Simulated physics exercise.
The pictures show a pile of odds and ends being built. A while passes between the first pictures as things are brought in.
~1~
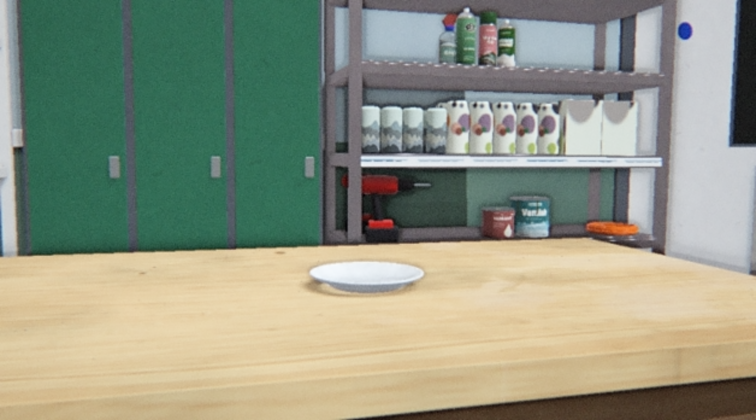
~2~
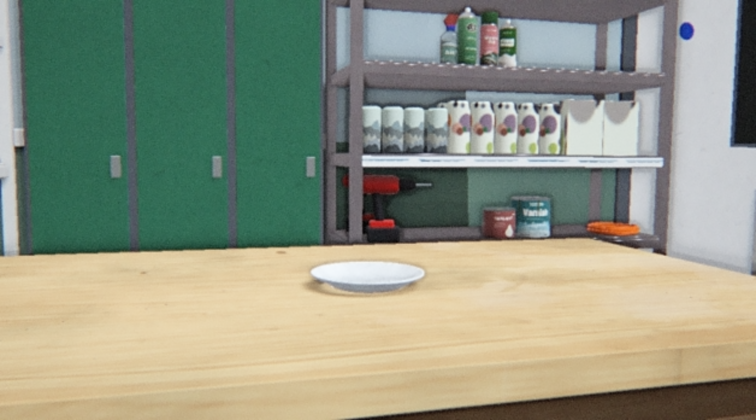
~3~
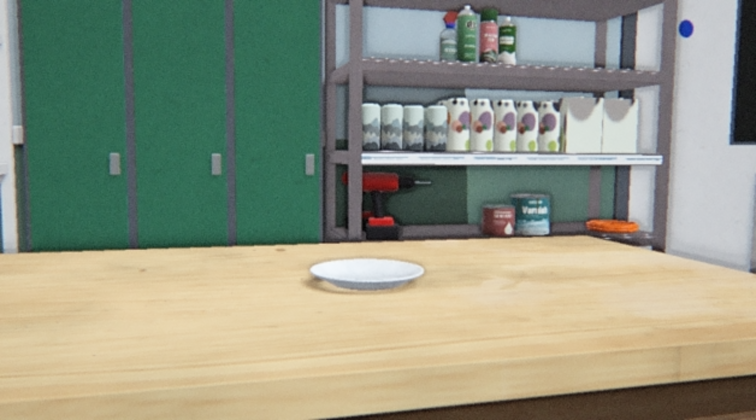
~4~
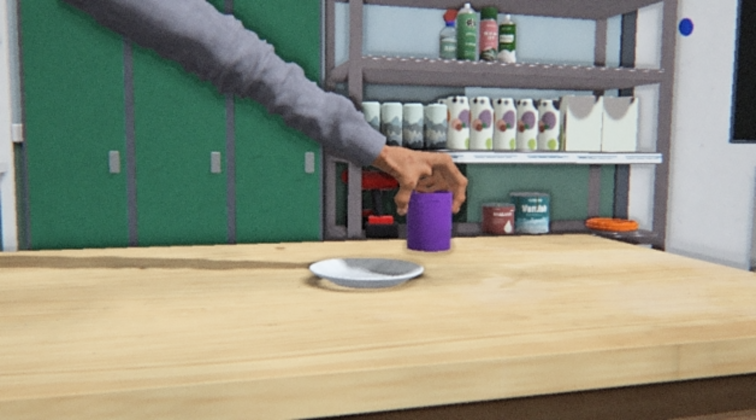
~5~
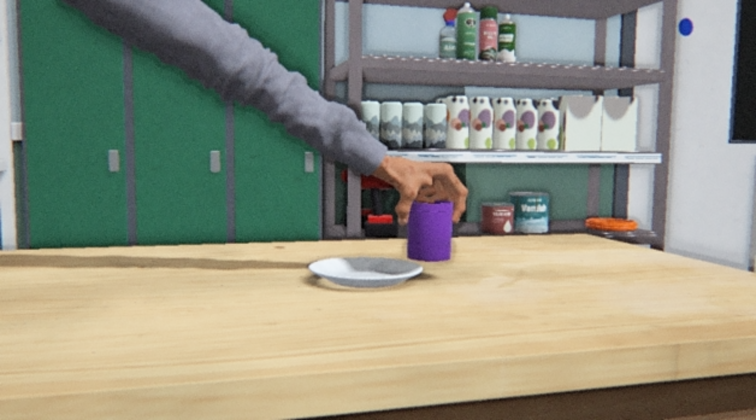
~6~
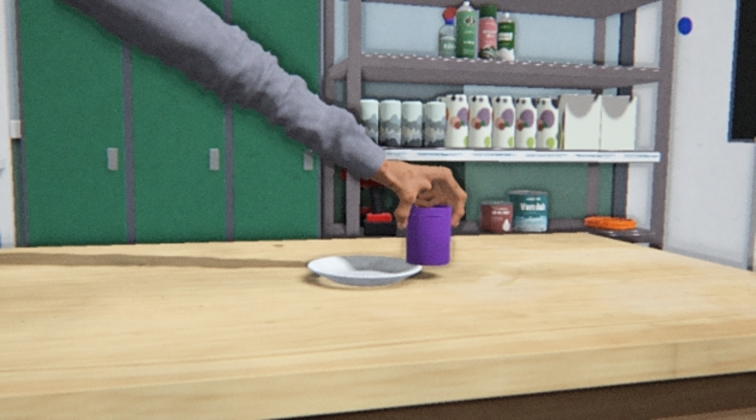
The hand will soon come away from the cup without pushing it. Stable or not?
The balance fails.
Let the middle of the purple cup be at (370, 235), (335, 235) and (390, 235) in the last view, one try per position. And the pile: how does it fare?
Try 1: Stable. Try 2: Stable. Try 3: Stable.
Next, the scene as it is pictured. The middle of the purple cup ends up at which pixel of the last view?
Look near (483, 254) in the final picture.
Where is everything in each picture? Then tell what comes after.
In the first frame, the last thing is not in view yet; white plate (367, 279).
In the second frame, the last thing is not in view yet; white plate (368, 279).
In the third frame, the last thing is not in view yet; white plate (367, 276).
In the fourth frame, on its way; purple cup (429, 221); white plate (367, 275).
In the fifth frame, on its way; purple cup (429, 230); white plate (366, 274).
In the sixth frame, set down, still held; purple cup (428, 234); white plate (365, 272).
Then, 0.30 s on from there, purple cup turned 41° from how it was put near (447, 240).
Then, 0.40 s on from there, purple cup turned 65° from how it was put near (461, 243).
Then, 0.70 s on from there, purple cup now fallen.
Then, 2.20 s on from there, nothing new.
In the end, fallen, purple cup; white plate unmoved. At the end, from the last picture's camera, purple cup near (483, 254). The pile comes apart.
